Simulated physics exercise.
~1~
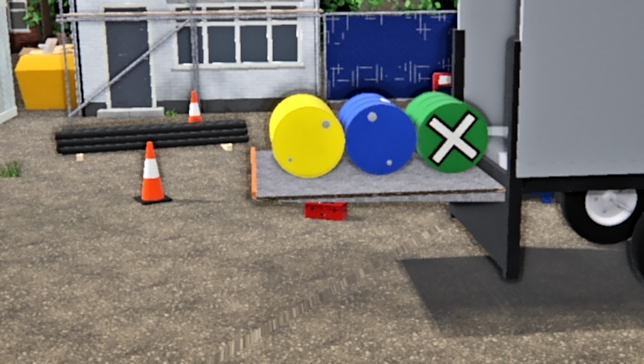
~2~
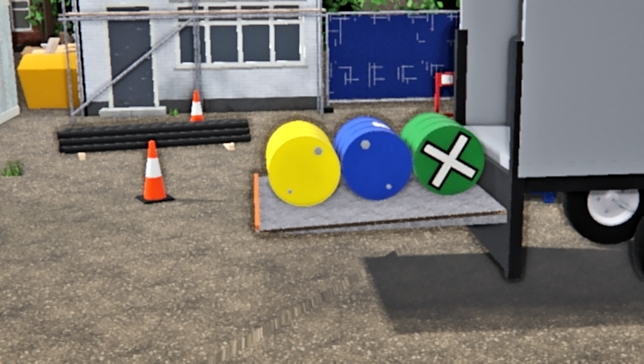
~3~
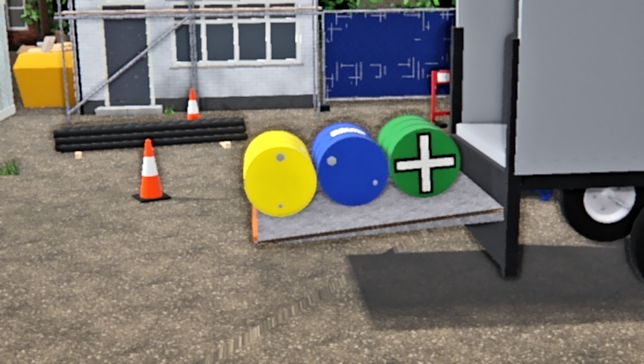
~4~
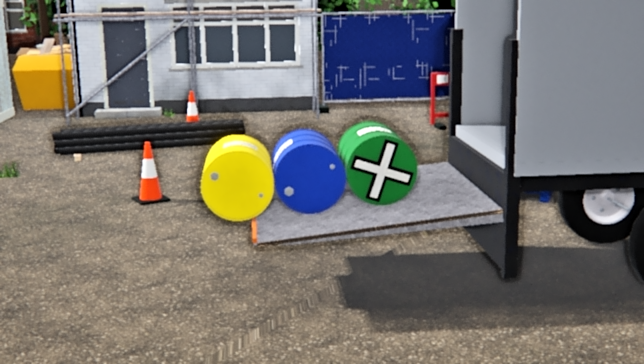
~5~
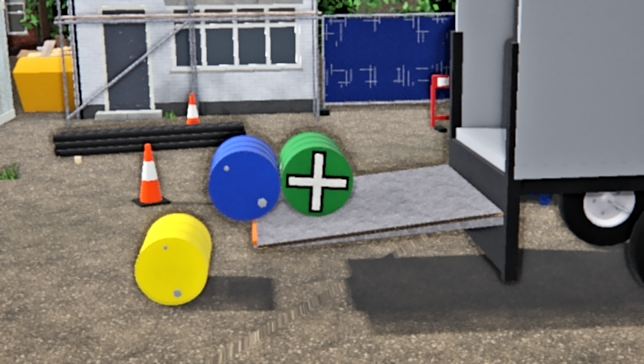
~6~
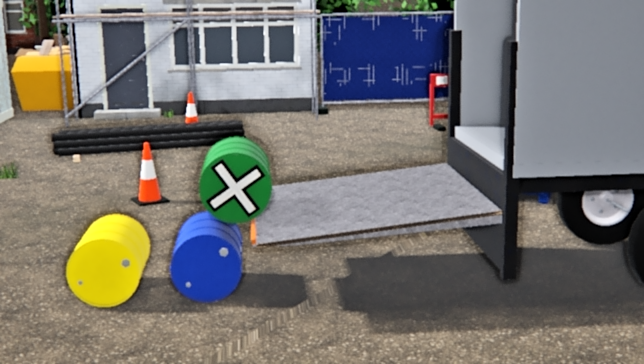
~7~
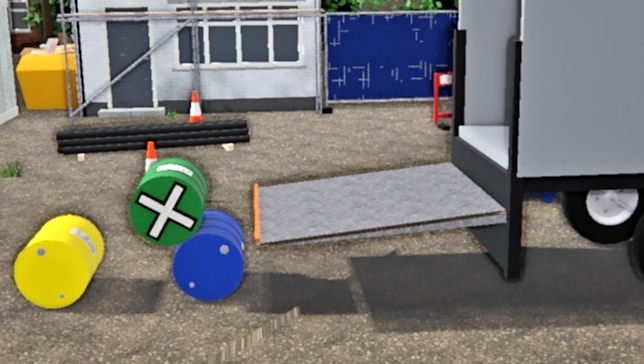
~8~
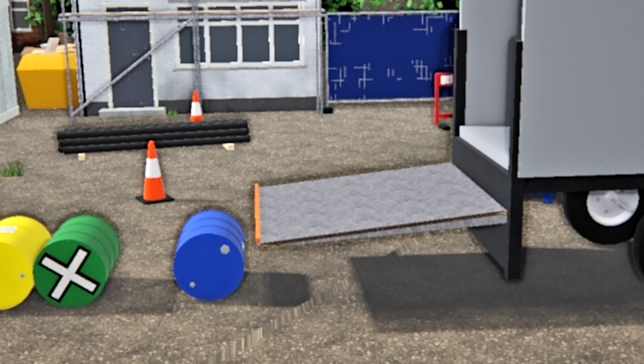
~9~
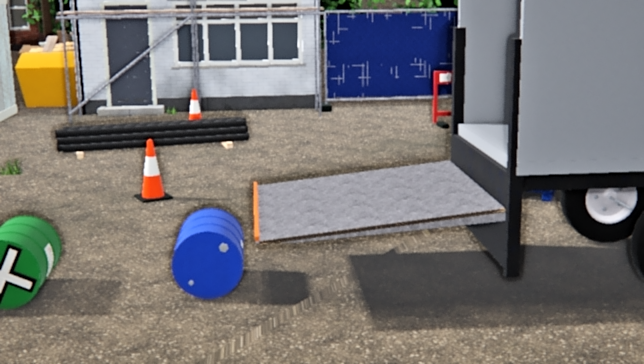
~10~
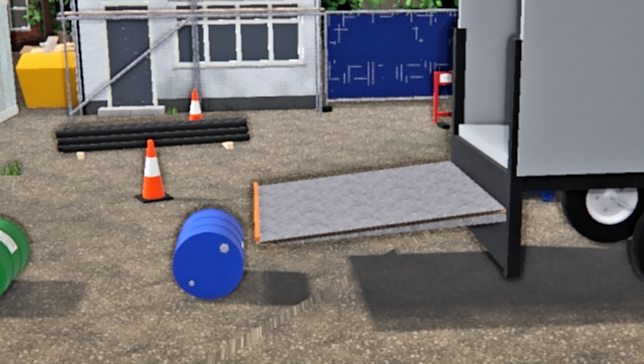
A truck's tail-lift tilts and three drums roll off left, leaving only blue nearby.
